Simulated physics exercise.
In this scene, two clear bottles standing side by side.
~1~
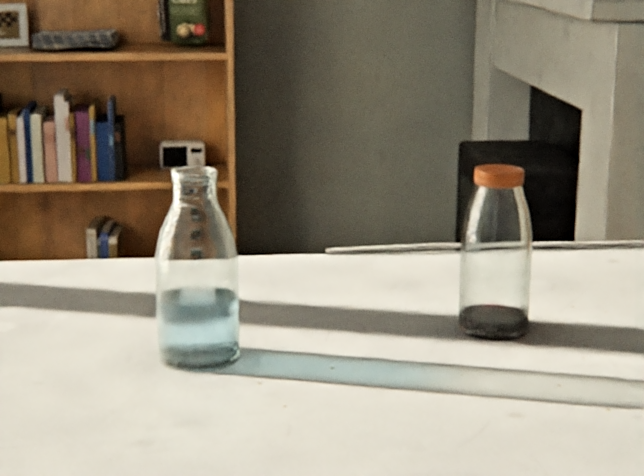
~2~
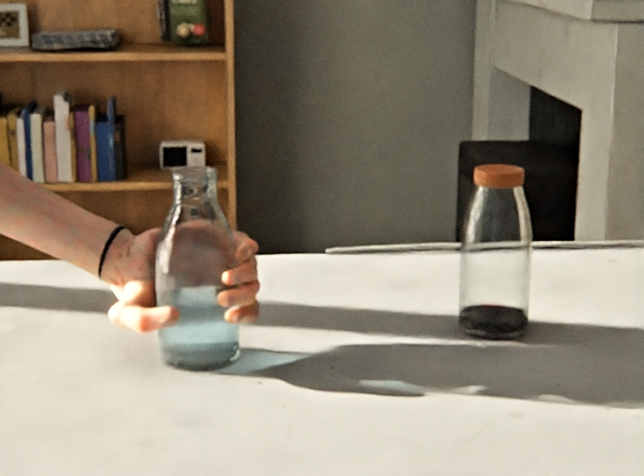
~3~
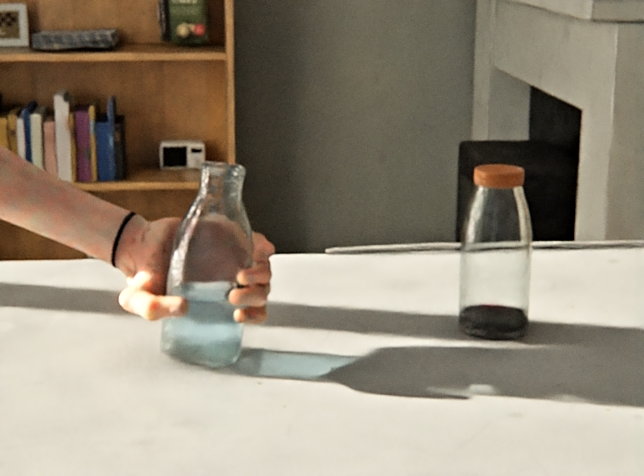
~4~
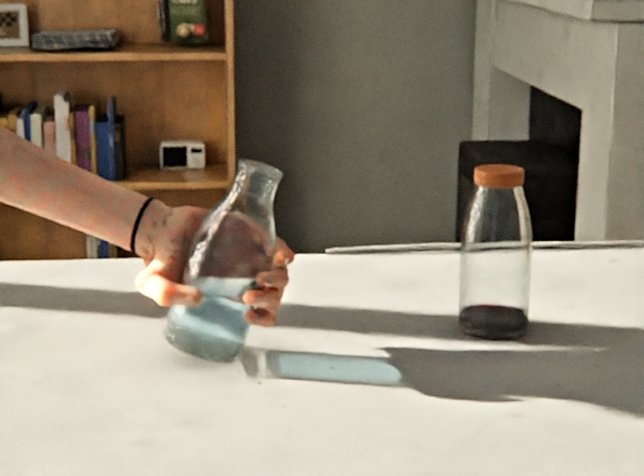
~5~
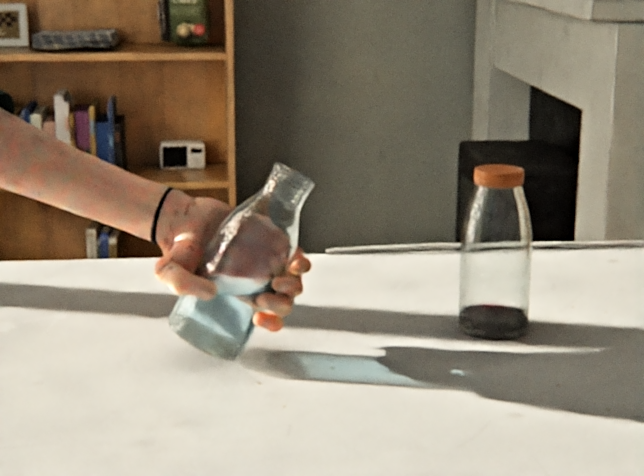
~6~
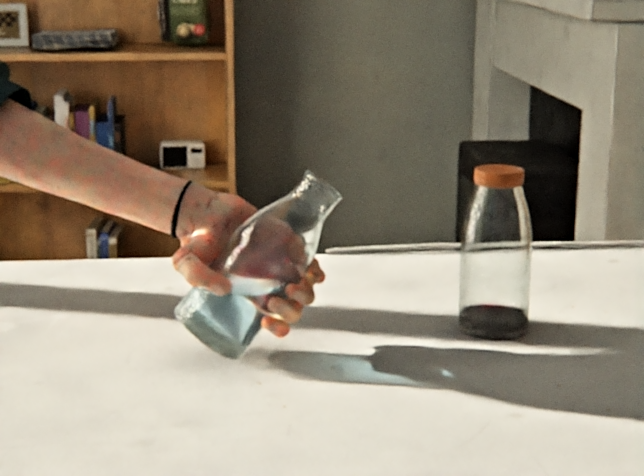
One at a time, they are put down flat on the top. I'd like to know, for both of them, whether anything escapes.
Left: Something escapes; right: Nothing escapes.
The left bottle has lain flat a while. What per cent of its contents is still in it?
Retained: Near 50 per cent.
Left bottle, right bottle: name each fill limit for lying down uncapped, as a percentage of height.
First one 16 %, second one 14 %.
A moment on, the left bottle is nearly down; left bottle, all still inside.
Further on, the left bottle lies flat; left bottle, a puddle at its mouth.
When it is over, both lie flat; left bottle, a puddle at its mouth; right bottle, all still inside.
